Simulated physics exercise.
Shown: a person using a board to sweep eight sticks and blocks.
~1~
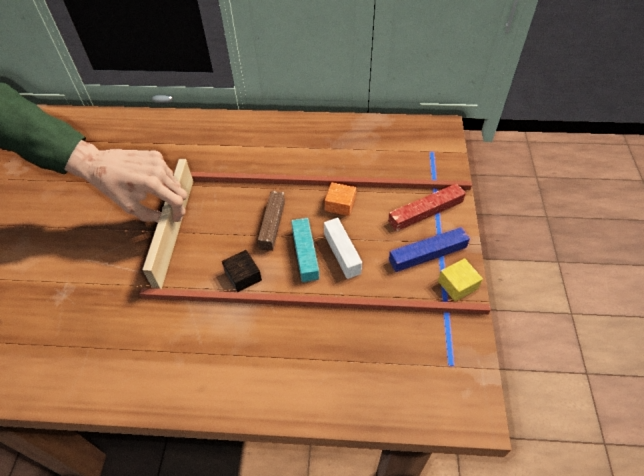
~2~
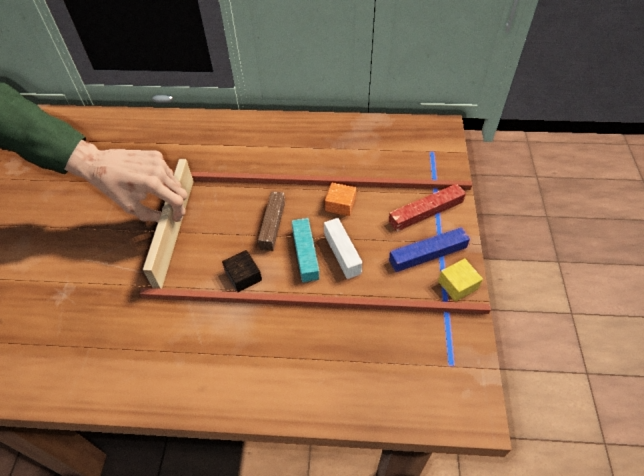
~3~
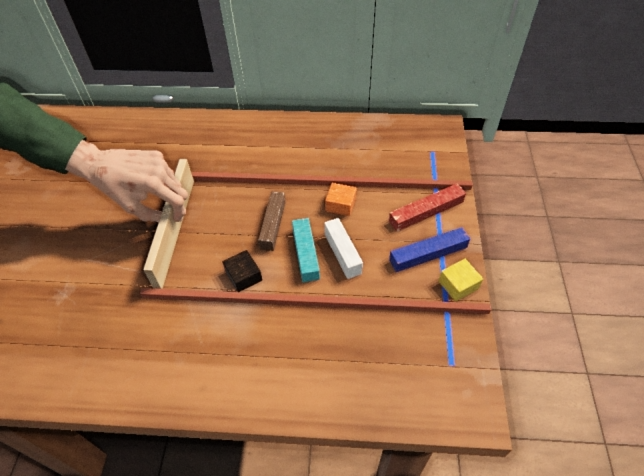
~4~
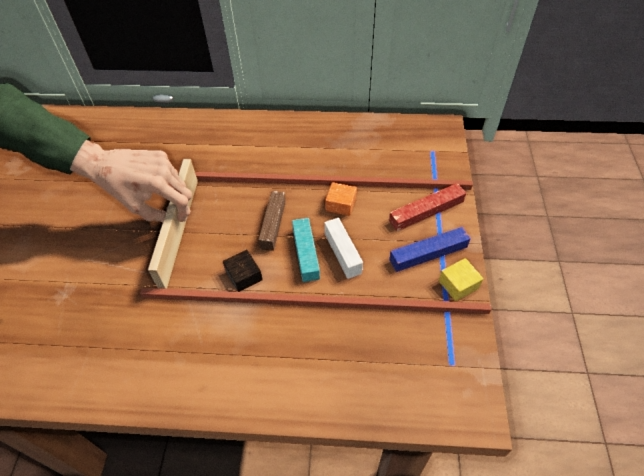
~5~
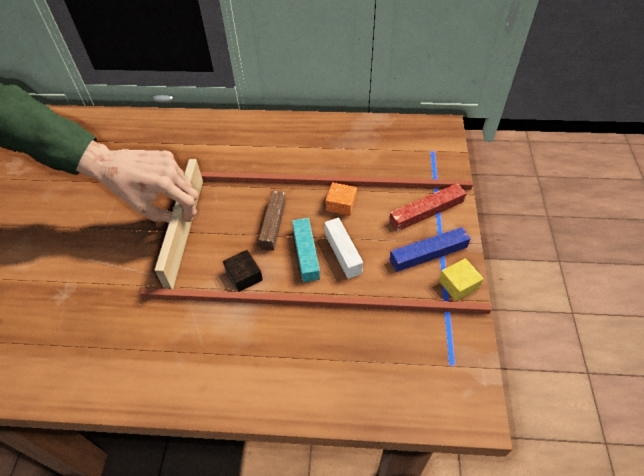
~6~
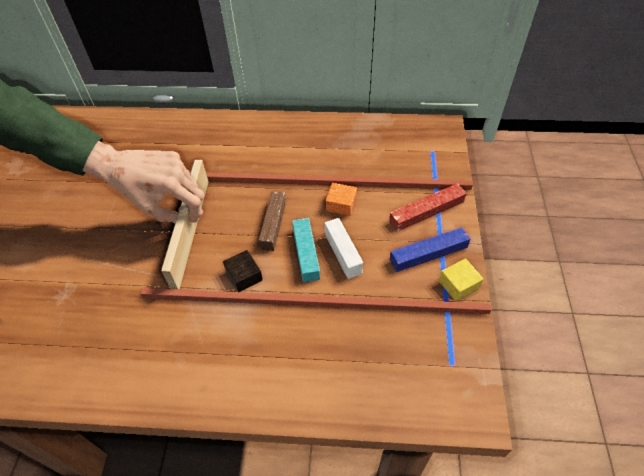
A hand slides an upright board slightly right across a wooden table toward scattered colored blocks.
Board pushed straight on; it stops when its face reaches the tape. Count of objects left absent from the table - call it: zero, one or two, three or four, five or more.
My call is three or four.
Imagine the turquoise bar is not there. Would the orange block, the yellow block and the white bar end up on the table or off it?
Well, the orange block is left in place, the yellow block topples off and the white bar is left in place.
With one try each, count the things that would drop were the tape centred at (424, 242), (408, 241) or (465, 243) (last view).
Per try: 2; 1; 6.
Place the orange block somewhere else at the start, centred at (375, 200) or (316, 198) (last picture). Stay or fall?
Taken in order, it keeps its place and then keeps its place.
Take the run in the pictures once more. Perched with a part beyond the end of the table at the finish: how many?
Count: 2.
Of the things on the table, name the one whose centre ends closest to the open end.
That's the turquoise bar.
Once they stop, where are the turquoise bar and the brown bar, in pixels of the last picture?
Close to (476, 255); the other close to (448, 227).
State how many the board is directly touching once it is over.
2.
A little later, none off yet; yellow block at rest near (461, 280); red bar at rest near (428, 207); blue bar at rest near (430, 249).
Next, none off yet; yellow block at rest near (461, 280); red bar shifted a little near (440, 206); blue bar shifted a little near (459, 247).
When it is over, the number that fall off is three or four; down, white bar, blue bar, red bar and yellow block.
